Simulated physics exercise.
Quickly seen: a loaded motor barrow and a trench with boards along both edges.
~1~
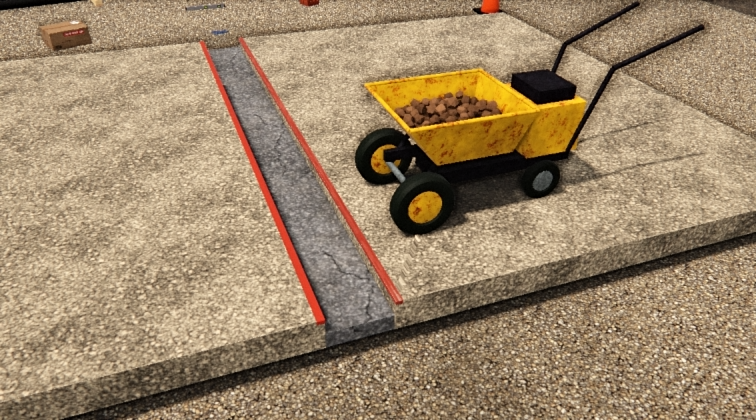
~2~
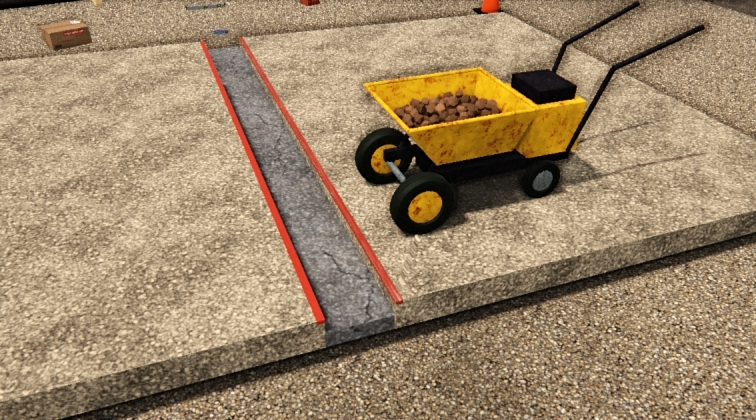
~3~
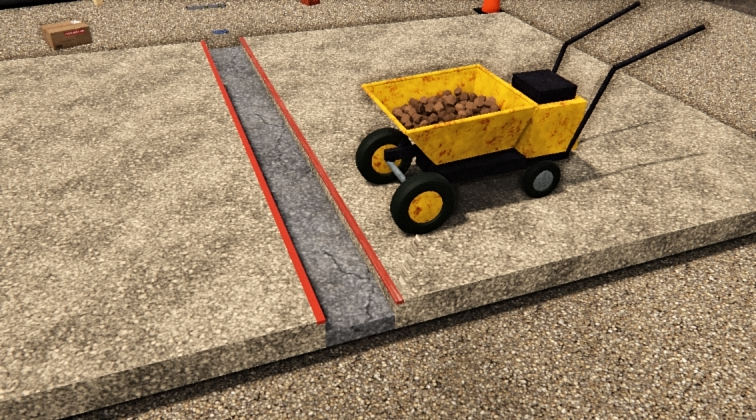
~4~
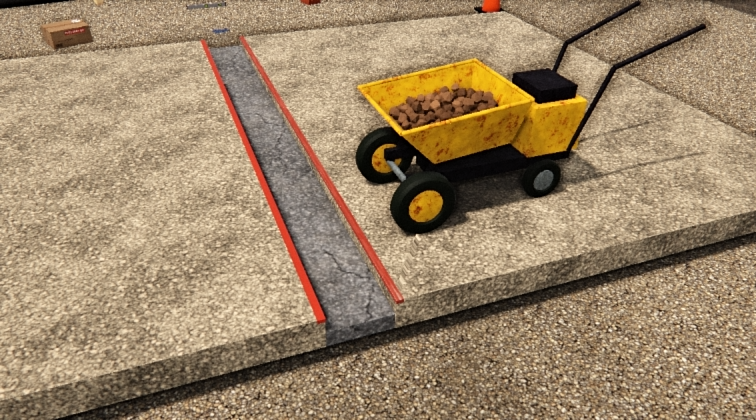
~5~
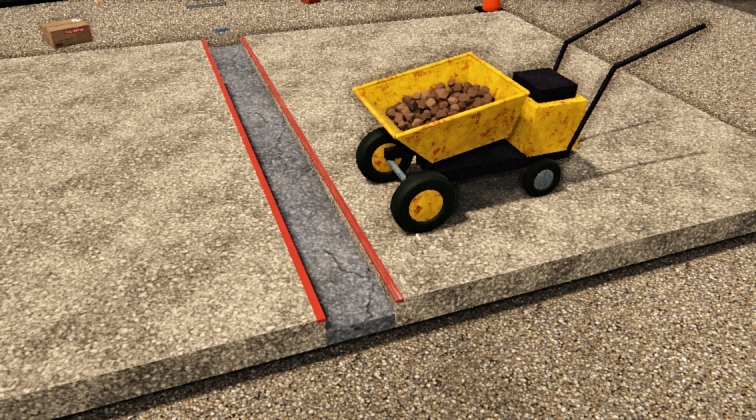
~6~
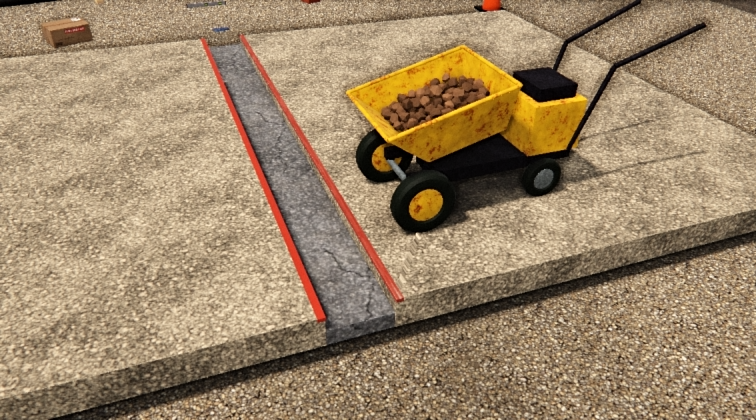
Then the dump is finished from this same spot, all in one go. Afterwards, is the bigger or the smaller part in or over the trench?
The bulk.
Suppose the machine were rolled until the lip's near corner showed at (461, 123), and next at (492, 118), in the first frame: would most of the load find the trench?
Spot 1 gives the bigger portion, spot 2 gives the minor portion.
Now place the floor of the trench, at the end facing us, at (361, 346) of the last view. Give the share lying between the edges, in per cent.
80 %.
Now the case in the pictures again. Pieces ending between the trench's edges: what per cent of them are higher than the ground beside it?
15 per cent or thereabouts.
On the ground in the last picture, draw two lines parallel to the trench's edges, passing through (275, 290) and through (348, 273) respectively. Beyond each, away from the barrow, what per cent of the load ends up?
About 10 and 80 %.
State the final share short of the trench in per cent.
Roughly 0 percent.
Shortly afterwards, skip tipped steeply; the whole lot in the skip.
Next, skip tipped steeply; all but a few in the skip; only a few in or heaped over the trench; only a few falling.
Some moments later, skip tipped right over; a little in the skip; near two thirds in or heaped over the trench; near a quarter beyond it.
In the end, skip tipped right over; near two thirds in or heaped over the trench; near a third beyond it.
